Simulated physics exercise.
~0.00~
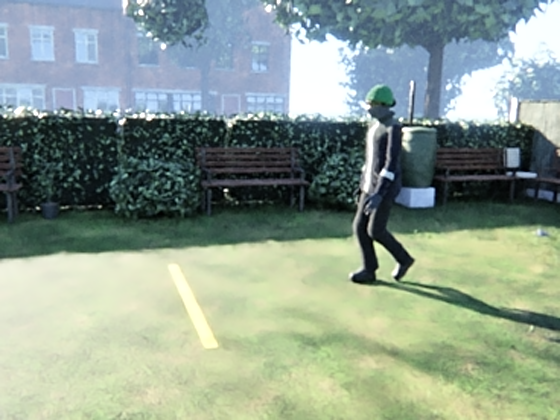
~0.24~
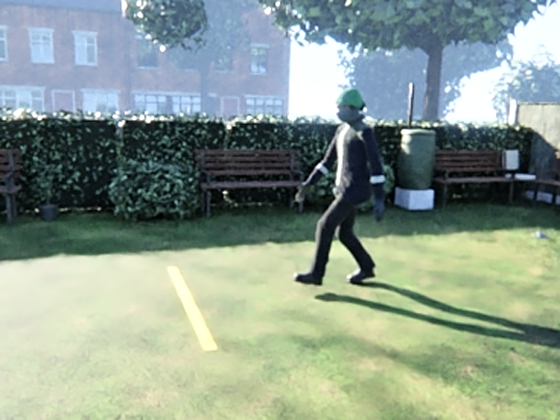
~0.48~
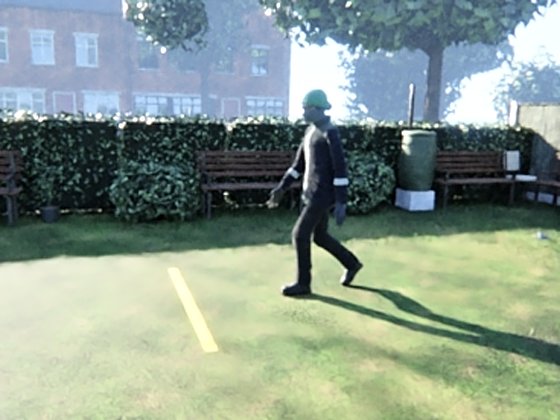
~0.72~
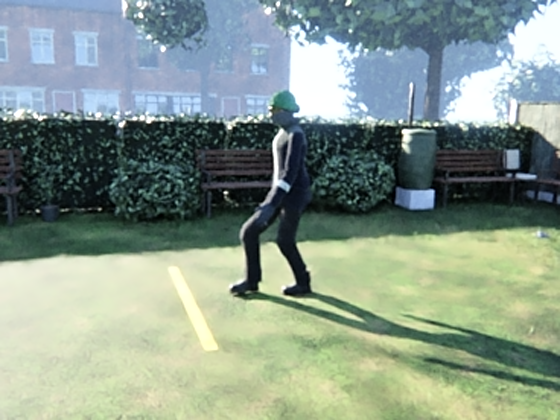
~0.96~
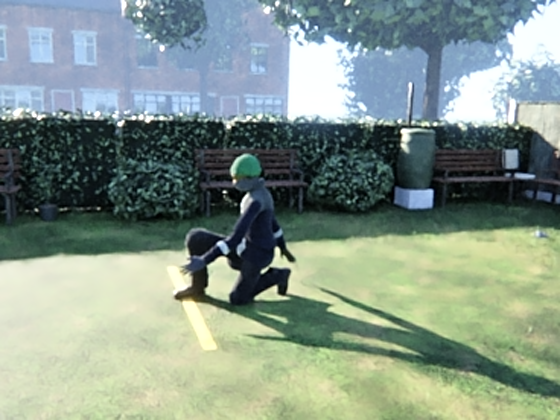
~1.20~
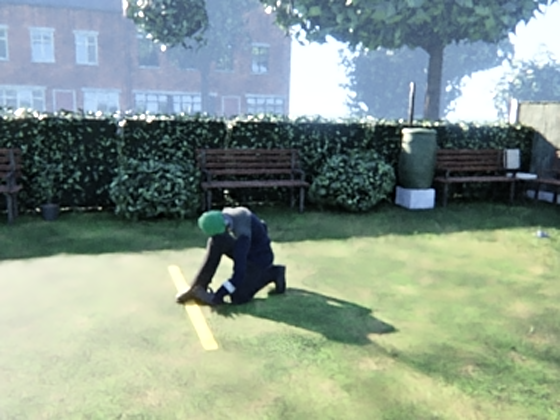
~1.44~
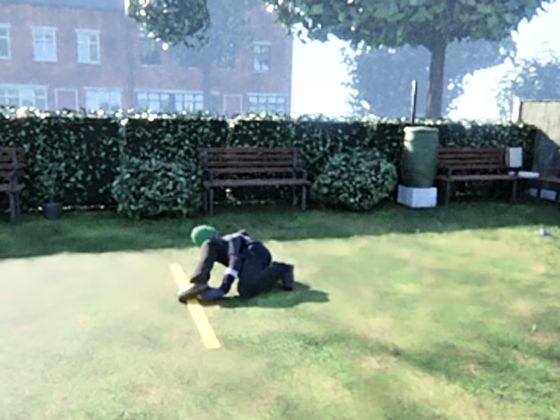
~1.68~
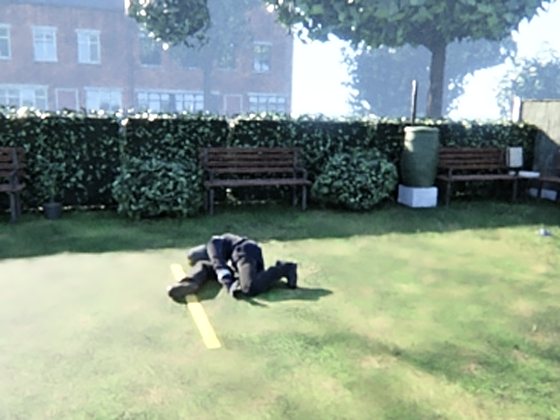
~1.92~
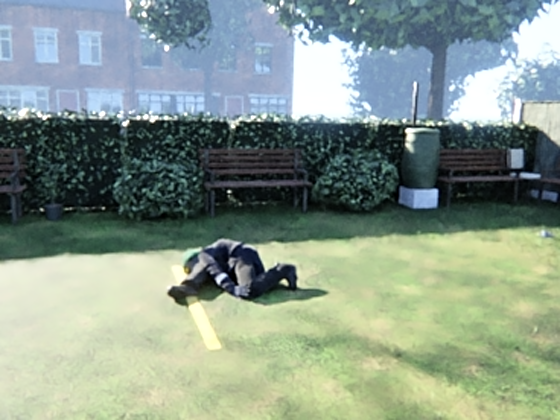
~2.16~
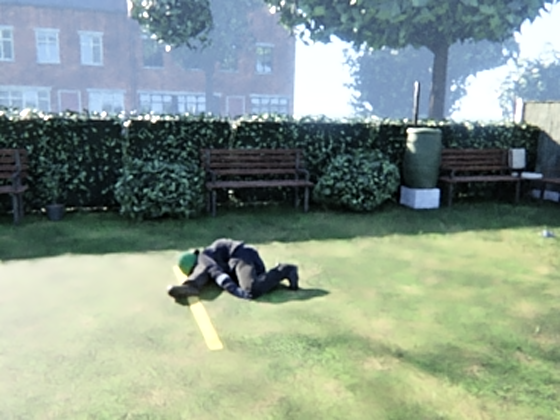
On a sunlit lawn, a green-capped person walks left, kneels and slumps down at a yellow strip.
